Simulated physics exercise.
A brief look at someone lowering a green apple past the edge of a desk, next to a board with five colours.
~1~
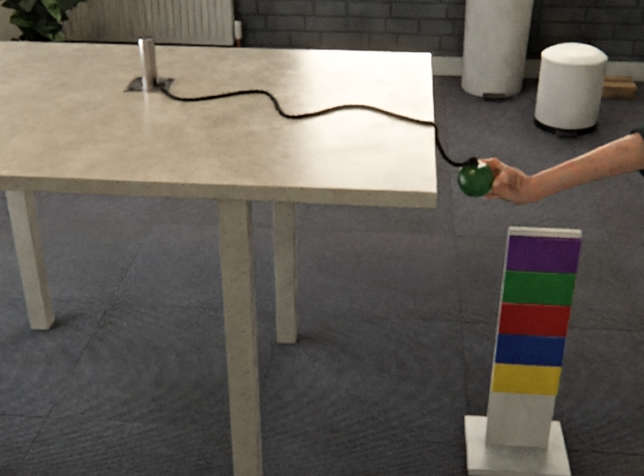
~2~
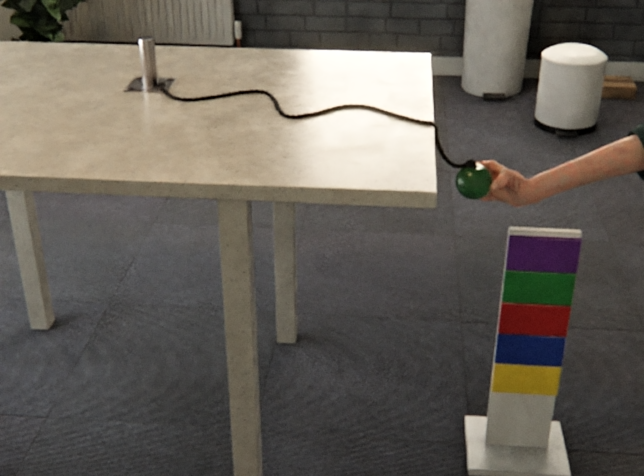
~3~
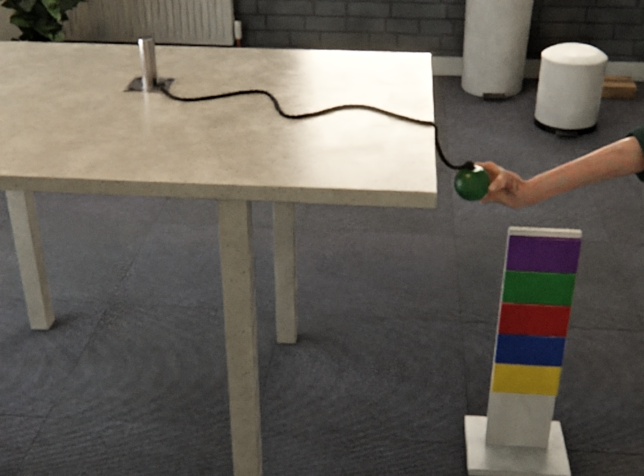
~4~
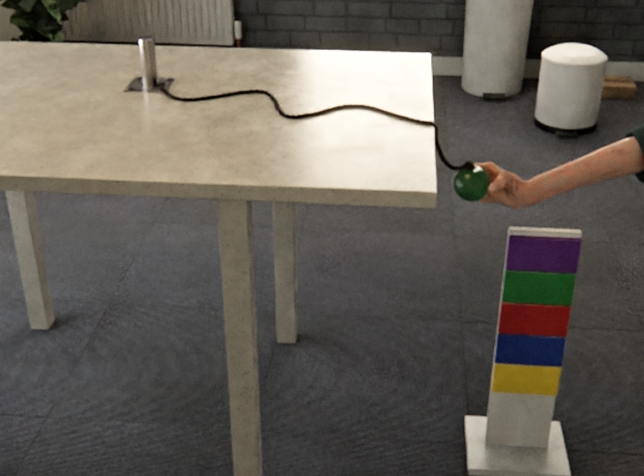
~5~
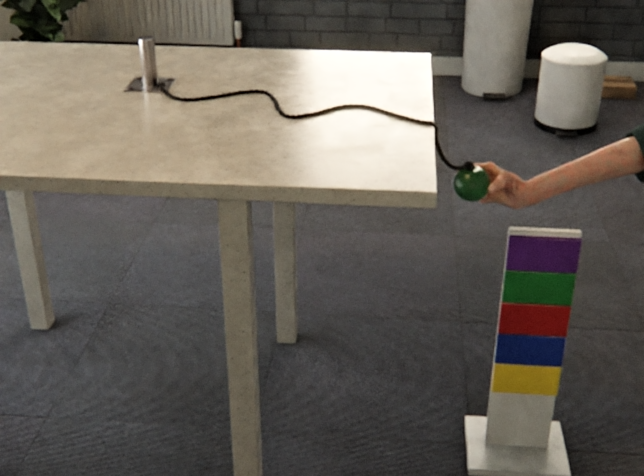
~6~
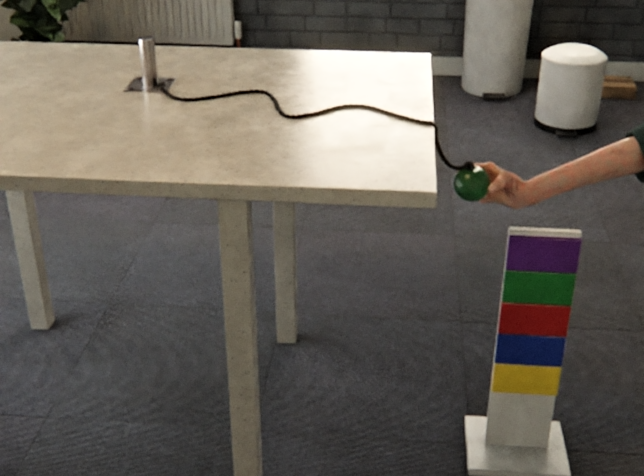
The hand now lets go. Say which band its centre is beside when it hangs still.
Its centre is beside the green band.
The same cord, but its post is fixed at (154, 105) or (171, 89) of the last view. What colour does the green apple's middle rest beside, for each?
First try: Red; second try: Red.
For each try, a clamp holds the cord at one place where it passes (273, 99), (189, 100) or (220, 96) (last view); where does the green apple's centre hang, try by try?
Those spots come out as (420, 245), (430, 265) and (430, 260).
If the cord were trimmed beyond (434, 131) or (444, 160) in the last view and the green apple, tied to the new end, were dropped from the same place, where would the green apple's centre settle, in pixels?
One per try, the spots are (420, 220) and (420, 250).
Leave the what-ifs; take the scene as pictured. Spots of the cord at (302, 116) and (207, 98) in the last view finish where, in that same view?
At (373, 112), then (232, 93).
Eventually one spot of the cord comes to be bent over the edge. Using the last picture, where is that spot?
Go for the one at (358, 106).
Soon after, apple near (428, 272); level with green.
Then, apple near (444, 278); level with green.
At rest, apple near (433, 280); level with green. The green one.
